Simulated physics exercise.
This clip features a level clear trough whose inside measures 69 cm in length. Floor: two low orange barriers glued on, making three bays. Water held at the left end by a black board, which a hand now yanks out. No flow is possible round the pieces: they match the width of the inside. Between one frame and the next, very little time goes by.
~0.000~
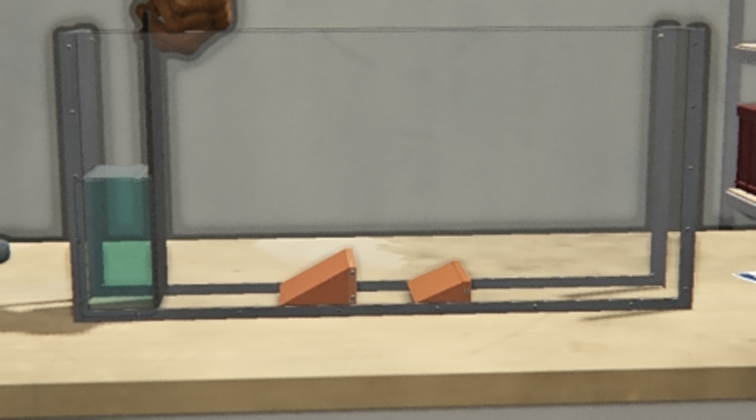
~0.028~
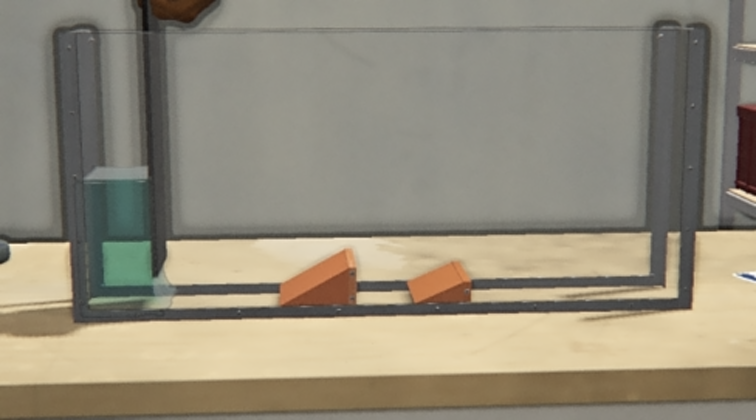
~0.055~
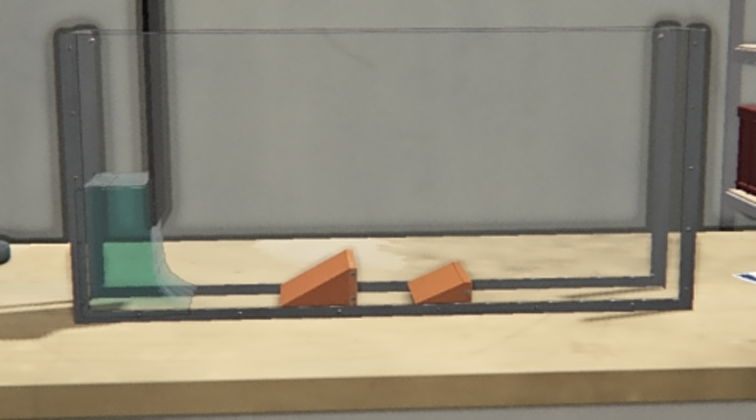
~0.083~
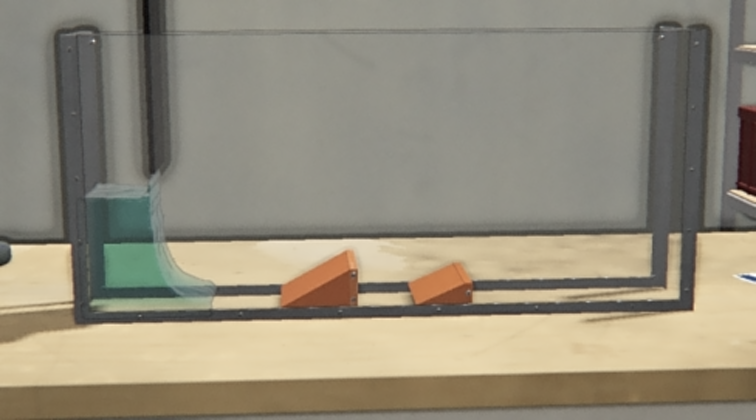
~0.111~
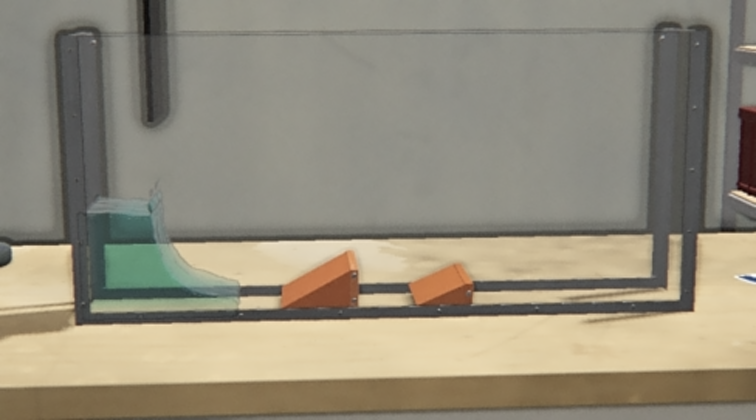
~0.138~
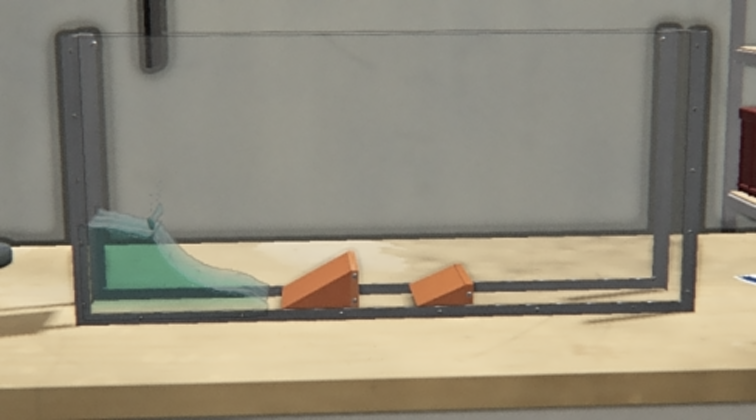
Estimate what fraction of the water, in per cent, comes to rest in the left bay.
The left bay ends up with about 52 percent.
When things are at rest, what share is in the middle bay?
Some 14 per cent.
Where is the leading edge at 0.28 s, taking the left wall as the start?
About 40 cm.
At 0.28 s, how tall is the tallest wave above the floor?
Roughly 8.5 cm up.
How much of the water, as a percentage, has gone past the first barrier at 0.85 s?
Roughly 48 percent.
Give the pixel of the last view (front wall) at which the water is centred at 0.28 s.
The centre of mass sits near (232, 286) on the front wall.
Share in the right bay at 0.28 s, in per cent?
That section holds close to 0 per cent.
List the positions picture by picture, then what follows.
In the first picture, the surface at the left wall is at (89, 181); the front along the floor is at (152, 306); the board's lower edge is at (156, 307); the first barrier (ramped) has its top at (352, 269); the second barrier (ramped) has its top at (467, 283).
In the second picture, the surface at the left wall is at (89, 182); the front along the floor is at (168, 306); the board's lower edge is at (155, 276).
In the third picture, the surface at the left wall is at (90, 189); the front along the floor is at (186, 306); the board's lower edge is at (153, 224).
In the fourth picture, the surface at the left wall is at (91, 200); the front along the floor is at (208, 307); the board's lower edge is at (152, 172).
In the fifth picture, the surface at the left wall is at (93, 215); the front along the floor is at (235, 307); the board's lower edge is at (150, 120).
In the sixth picture, the surface at the left wall is at (94, 229); the front along the floor is at (265, 307); the board is clear.
Then, 0.28 s in, the shares are 87, 13 and 0 per cent from left to right.
Then, 0.48 s in, the shares are 58, 19 and 22 per cent from left to right.
Then, 0.85 s in, the shares are 52, 13 and 35 per cent from left to right.
Finally, the split from left to right is 51, 14 and 34 per cent.
